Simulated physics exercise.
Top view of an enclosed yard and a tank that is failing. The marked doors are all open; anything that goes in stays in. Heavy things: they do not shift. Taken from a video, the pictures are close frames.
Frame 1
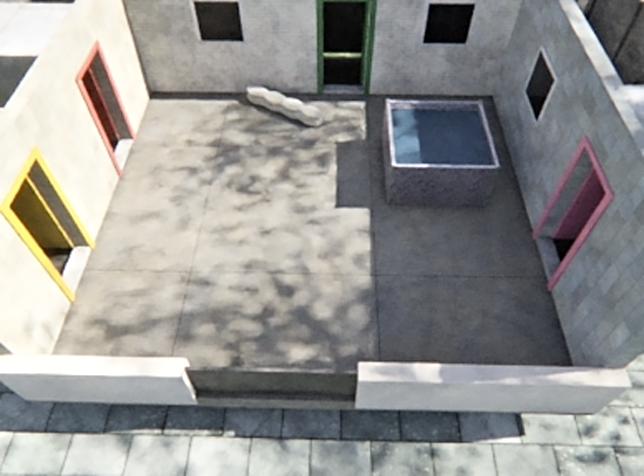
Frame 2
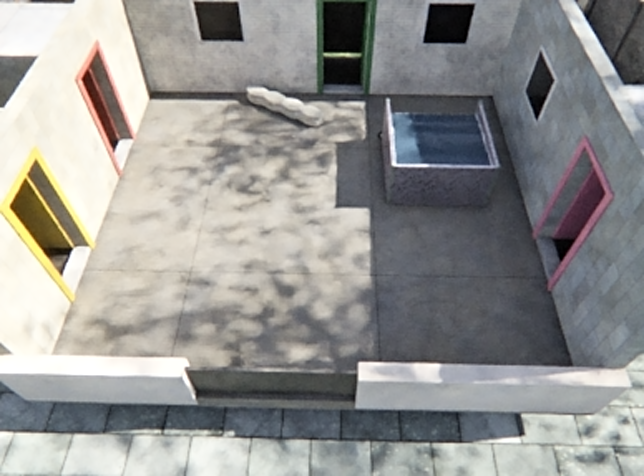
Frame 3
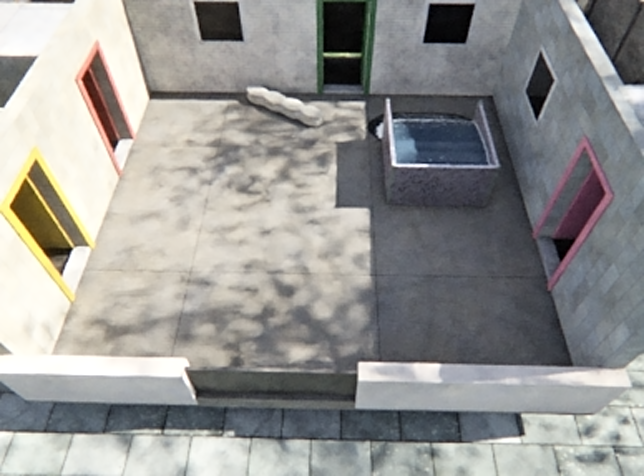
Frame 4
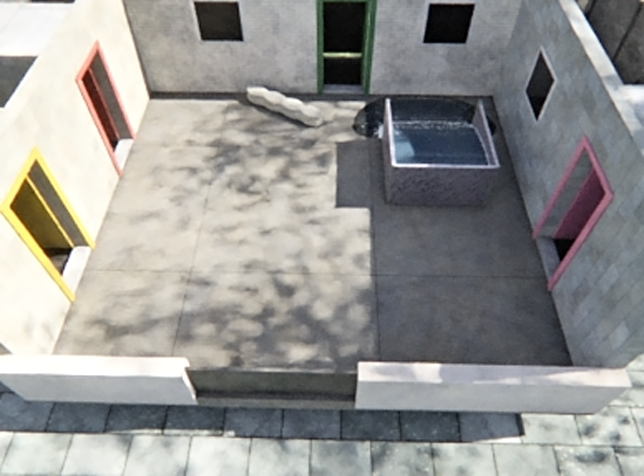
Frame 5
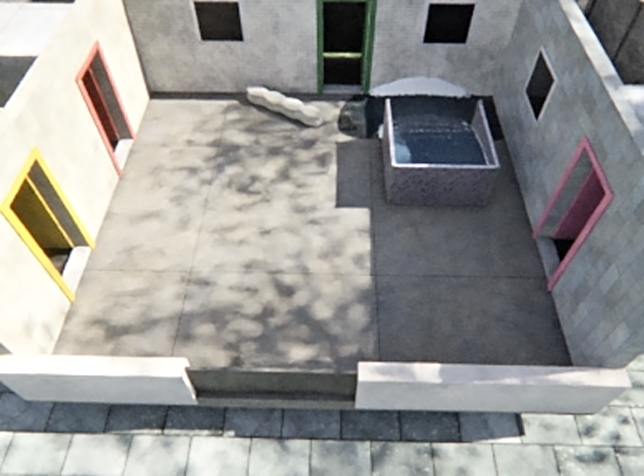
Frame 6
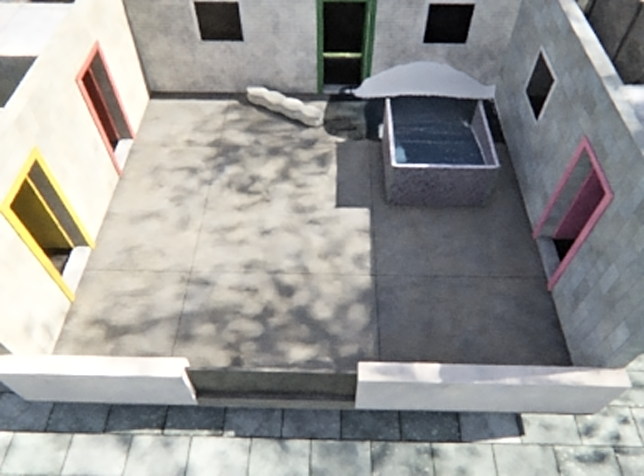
A walled yard with pale walls and a grey paved floor, dappled with shadow, is seen from high above by a still camera. Yellow and red doorframes stand on the left, a green one at the back and a pink one on the right, with a lumpy whitish object near a stone water tank. Water pours out the tank's far side, spreading darkly behind it and leftward, before a pale, rounded shape rises and widens there.
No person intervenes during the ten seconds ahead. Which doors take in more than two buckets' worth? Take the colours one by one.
The green door does; the pink door does not; the red door does not; the yellow door does not.
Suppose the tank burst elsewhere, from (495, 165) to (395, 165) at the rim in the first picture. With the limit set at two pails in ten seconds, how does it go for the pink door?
Well, the pink door crosses the line here.
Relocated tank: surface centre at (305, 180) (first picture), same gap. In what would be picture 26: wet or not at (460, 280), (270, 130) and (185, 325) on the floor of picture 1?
Readings in order: No flood; flood; no flood.
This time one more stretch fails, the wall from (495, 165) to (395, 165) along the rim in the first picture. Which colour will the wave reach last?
I'd go with the green-painted one.
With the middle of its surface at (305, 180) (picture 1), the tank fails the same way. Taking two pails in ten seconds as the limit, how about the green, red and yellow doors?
Lab note - green door breaks the limit, red door breaks the limit, yellow door remains within bounds.
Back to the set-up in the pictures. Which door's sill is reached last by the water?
That would be the yellow one.
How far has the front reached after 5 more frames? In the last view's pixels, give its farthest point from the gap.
The farthest wet point should be near (266, 96).
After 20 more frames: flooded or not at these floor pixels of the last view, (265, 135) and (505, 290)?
So I'd put them as swamped and swamped.
A moment on, water covers 10 % of the floor; the green door over two buckets in, the pink door not reached, the red door not reached, the yellow door not reached.
Next, water covers 20 % of the floor; the green door over two buckets in, the pink door not reached, the red door not reached, the yellow door not reached.
Then, water covers 50 % of the floor; the green door far over two buckets in, the pink door wet at the sill, nothing in, the red door wet at the sill, nothing in, the yellow door not reached.
Later, water covers 85 % of the floor; the green door far over two buckets in, the pink door under two buckets in, the red door wet at the sill, nothing in, the yellow door wet at the sill, nothing in.
In the end, water covers 85 % of the floor; the green door far over two buckets in, the pink door under two buckets in, the red door wet at the sill, nothing in, the yellow door wet at the sill, nothing in.
